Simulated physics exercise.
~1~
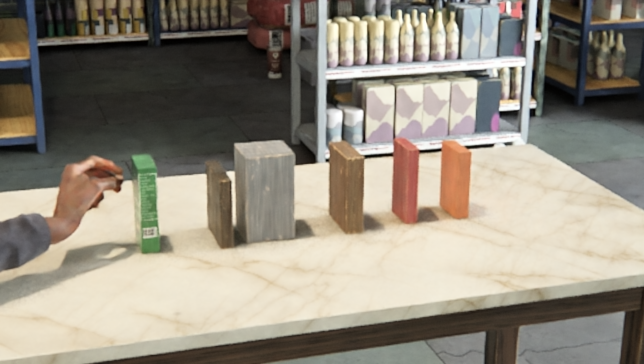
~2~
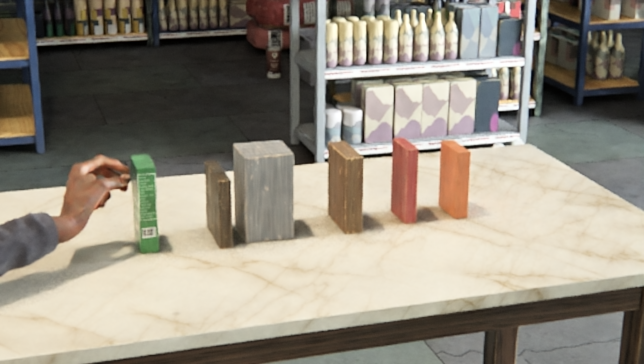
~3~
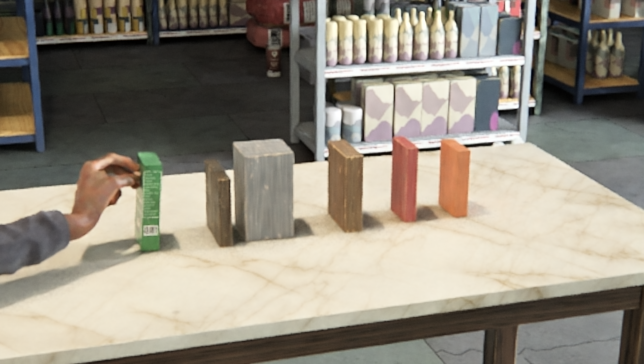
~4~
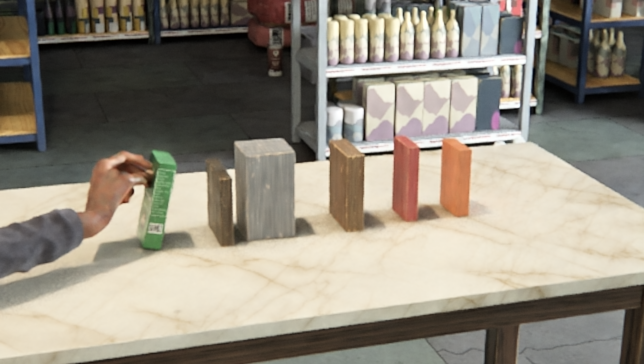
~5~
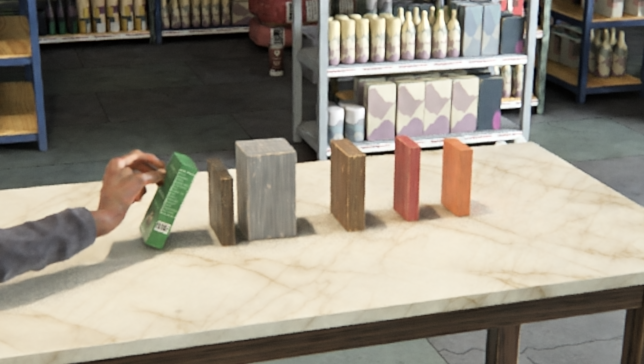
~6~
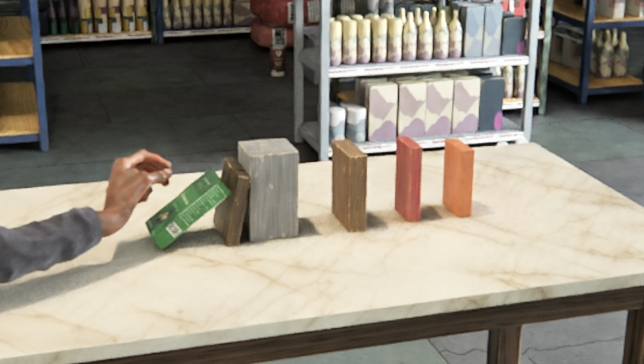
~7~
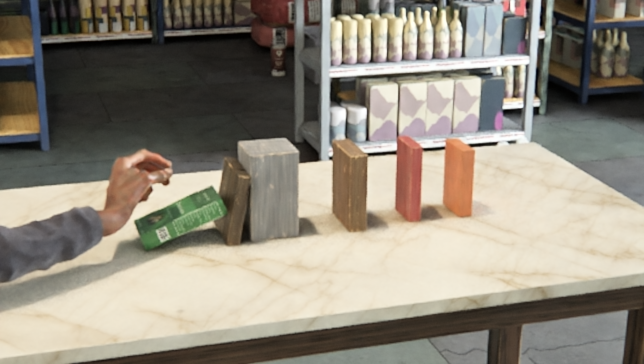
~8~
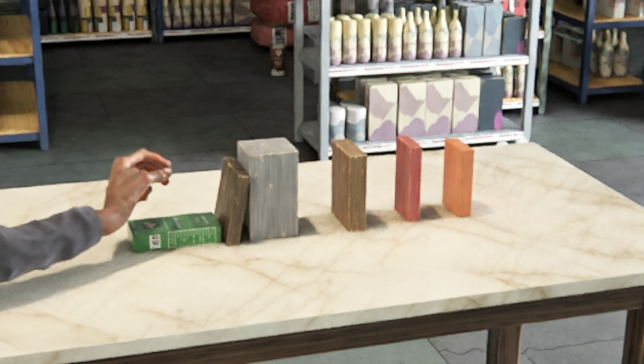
A green packet toppled to the right after a hand slowly tipped it at the top, knocking the small dark block into a lean against the grey block. The packet ended flat on the table, while the grey, brown, red and orange blocks stayed standing.
